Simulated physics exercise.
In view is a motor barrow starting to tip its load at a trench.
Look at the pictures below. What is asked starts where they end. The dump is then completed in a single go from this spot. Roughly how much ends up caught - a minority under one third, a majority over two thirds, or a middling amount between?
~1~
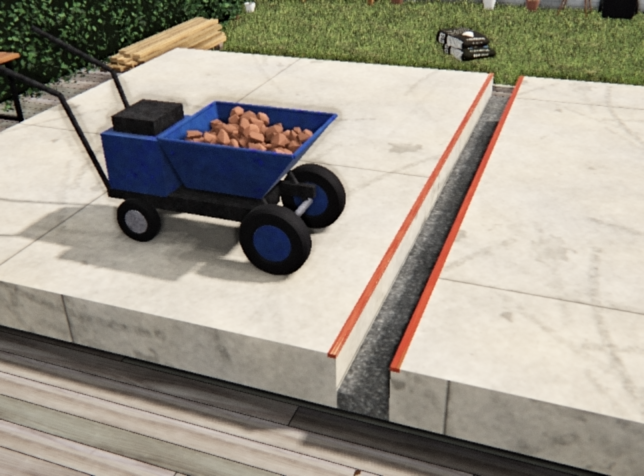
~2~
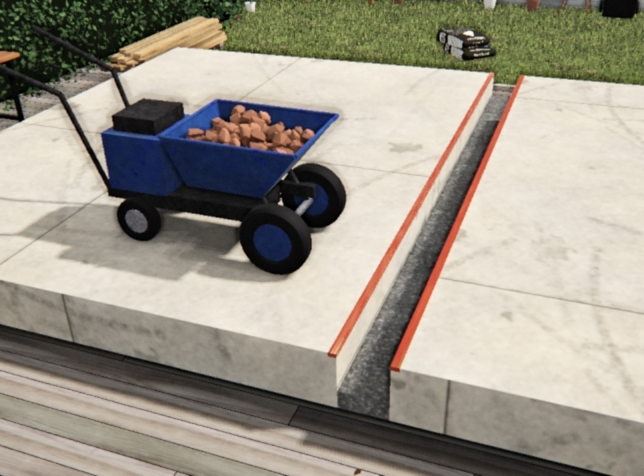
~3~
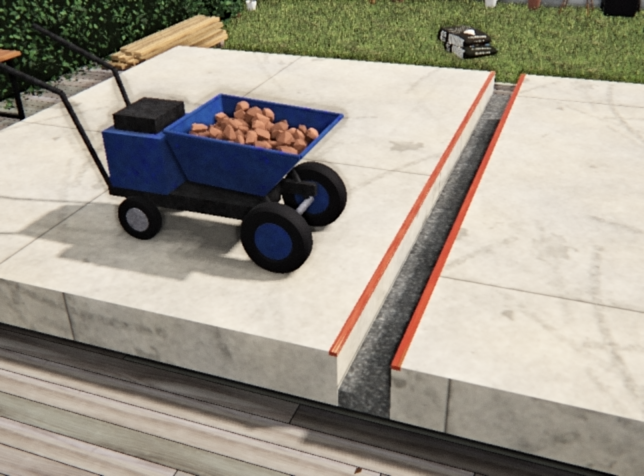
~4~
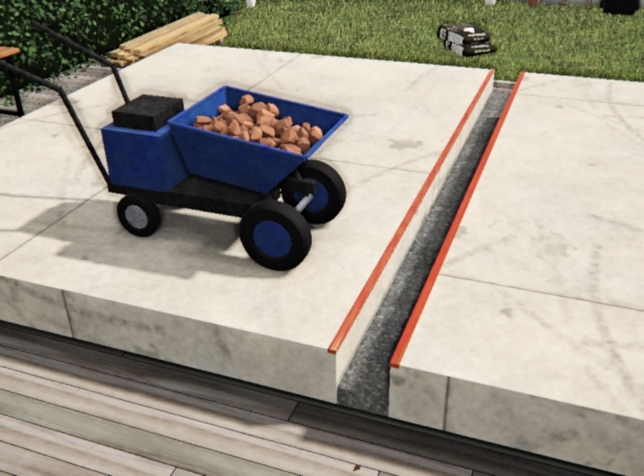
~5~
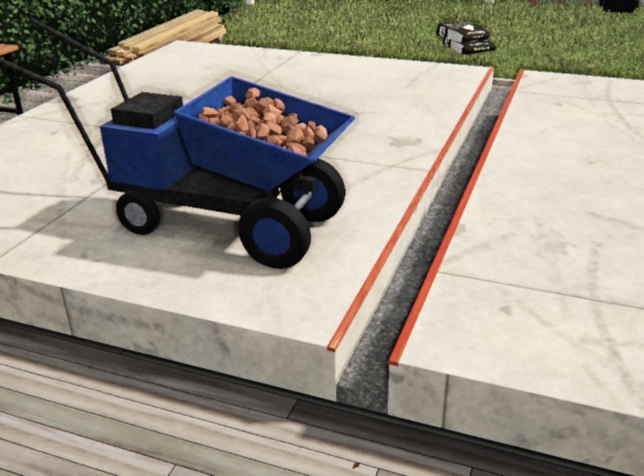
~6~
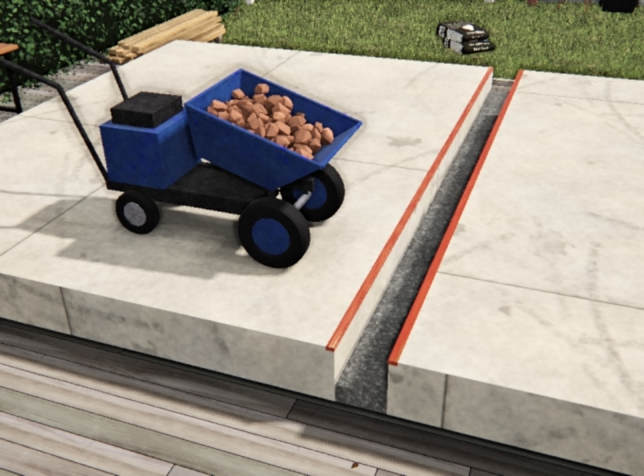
Fraction in: Above two thirds.
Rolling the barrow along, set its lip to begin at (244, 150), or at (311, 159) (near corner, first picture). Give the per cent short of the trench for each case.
30 % then 0 %.
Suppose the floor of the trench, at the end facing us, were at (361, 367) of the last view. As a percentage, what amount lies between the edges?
I'd say roughly 60 in a hundred.
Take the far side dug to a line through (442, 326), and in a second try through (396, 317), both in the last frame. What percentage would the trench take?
Near 100 % and 60 %.
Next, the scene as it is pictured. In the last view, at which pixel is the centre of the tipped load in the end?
Close to (409, 274) in the last picture.
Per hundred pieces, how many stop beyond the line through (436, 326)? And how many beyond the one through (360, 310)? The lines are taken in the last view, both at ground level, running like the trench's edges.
Estimate: 0 % and 90 %, respectively.
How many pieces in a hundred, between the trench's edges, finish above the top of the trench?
15 %, roughly.
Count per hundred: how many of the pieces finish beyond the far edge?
Around 10 per cent.
Just after the last frame, skip tipped steeply; every one in the skip.
A moment on, skip tipped right over; roughly two thirds in the skip; roughly a quarter in or heaped over the trench; just a few beyond it; just a few falling.
Further on, skip tipped right over; about a tenth in the skip; the larger part in or heaped over the trench; about a tenth beyond it.
When it is over, skip tipped right over; just a few in the skip; the larger part in or heaped over the trench; about a tenth beyond it.
